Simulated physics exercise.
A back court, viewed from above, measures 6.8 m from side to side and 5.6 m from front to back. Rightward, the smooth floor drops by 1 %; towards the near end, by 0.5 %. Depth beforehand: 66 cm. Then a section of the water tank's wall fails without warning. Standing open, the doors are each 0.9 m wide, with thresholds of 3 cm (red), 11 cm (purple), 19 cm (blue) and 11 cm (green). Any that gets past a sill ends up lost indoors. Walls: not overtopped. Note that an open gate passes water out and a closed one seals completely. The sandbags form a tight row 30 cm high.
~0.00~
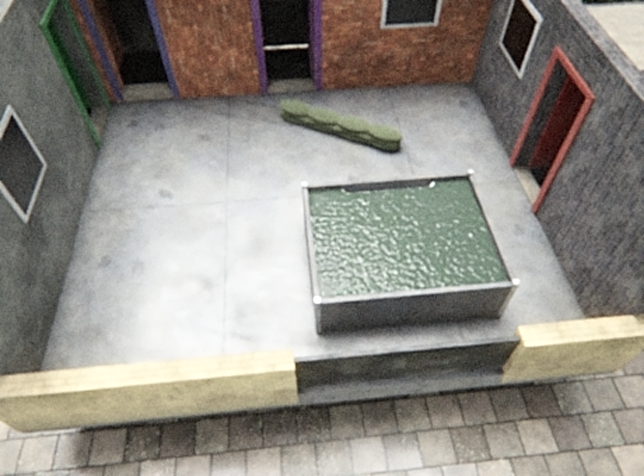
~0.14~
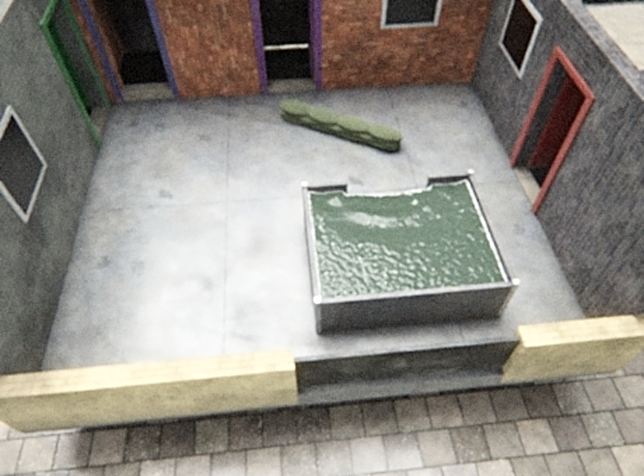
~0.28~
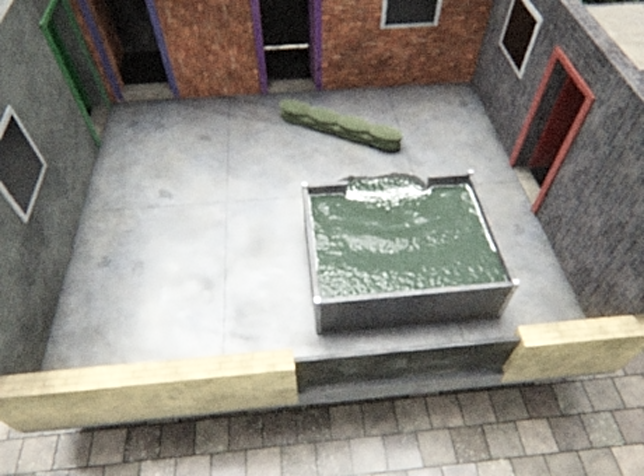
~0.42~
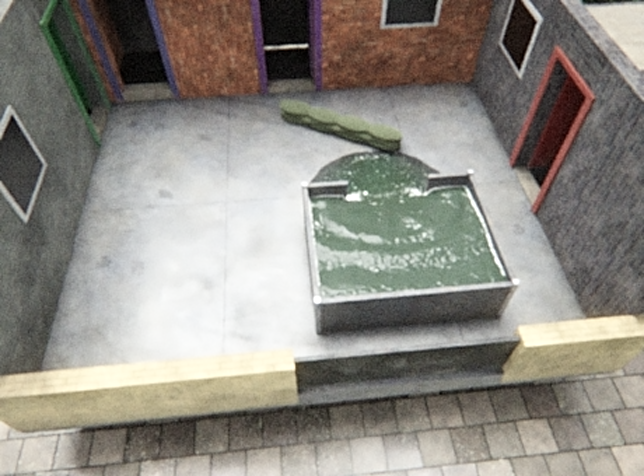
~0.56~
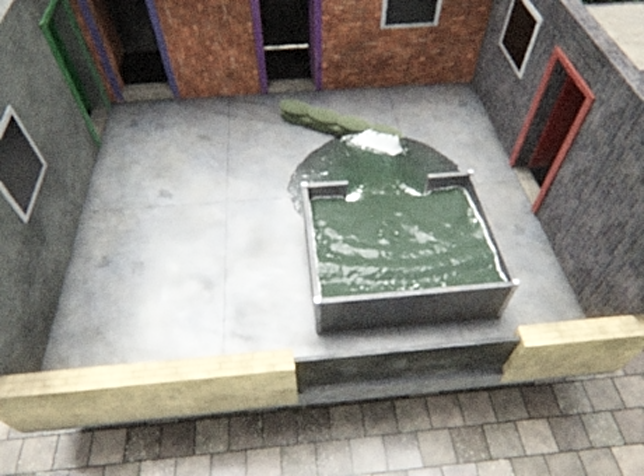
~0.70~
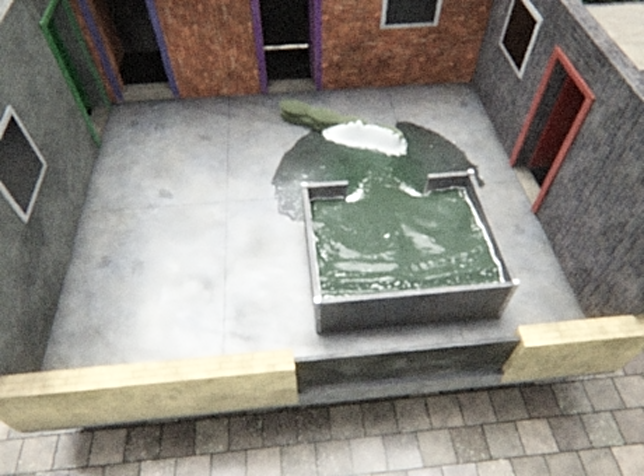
Walled back court from above, with green water pouring through a gap in a tank's far side and spreading around a low hedge.
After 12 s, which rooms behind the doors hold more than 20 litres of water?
As I see it, at the red door the limit will be outstripped; at the purple door the limit will not be outstripped; at the blue door the limit will not be outstripped; at the green door the limit will be outstripped.
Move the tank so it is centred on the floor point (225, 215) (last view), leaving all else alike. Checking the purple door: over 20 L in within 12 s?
Against the limit, the purple door gets more than that.
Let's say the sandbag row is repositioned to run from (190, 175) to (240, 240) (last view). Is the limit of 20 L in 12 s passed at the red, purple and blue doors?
Door by door: Red limit exceeded, purple limit exceeded, blue limit kept.
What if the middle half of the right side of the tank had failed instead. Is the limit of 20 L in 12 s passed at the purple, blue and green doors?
Then purple would come out on the low side, blue on the low side and green on the low side.
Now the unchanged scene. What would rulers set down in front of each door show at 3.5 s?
Door by door, in cm: Red reads 4, purple reads 3, blue reads 14, green reads 22.
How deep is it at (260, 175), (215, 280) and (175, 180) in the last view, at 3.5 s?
4, 0 and 3 cm.
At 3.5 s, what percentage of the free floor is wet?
Wet share: About 55 %.
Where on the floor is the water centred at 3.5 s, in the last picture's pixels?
Roughly (337, 180).
After 1.4 s water covers 25 % of the floor and is deepest (41 cm) near (378, 152); red door not reached, purple door not reached, blue door not reached, green door not reached.
After 2.2 s water covers 40 % of the floor and is deepest (34 cm) near (378, 152); red door 2 cm at the sill, 0 L in, purple door not reached, blue door 12 cm at the sill, 0 L in, green door not reached.
After 3.5 s water covers 55 % of the floor and is deepest (26 cm) near (378, 152); red door 4 cm at the sill, 0 L in, purple door 3 cm at the sill, 0 L in, blue door 14 cm at the sill, 0 L in, green door 22 cm at the sill, 46 L in.
After 7.0 s water covers 85 % of the floor and is deepest (13 cm) near (482, 124); red door 6 cm at the sill, 15 L in, purple door 10 cm at the sill, 7 L in, blue door 10 cm at the sill, 1 L in, green door 12 cm at the sill, 106 L in.
After 12.0 s water covers 95 % of the floor and is deepest (18 cm) near (586, 347); red door 6 cm at the sill, 47 L in, purple door 7 cm at the sill, 7 L in, blue door 3 cm at the sill, 1 L in, green door 3 cm at the sill, 107 L in.
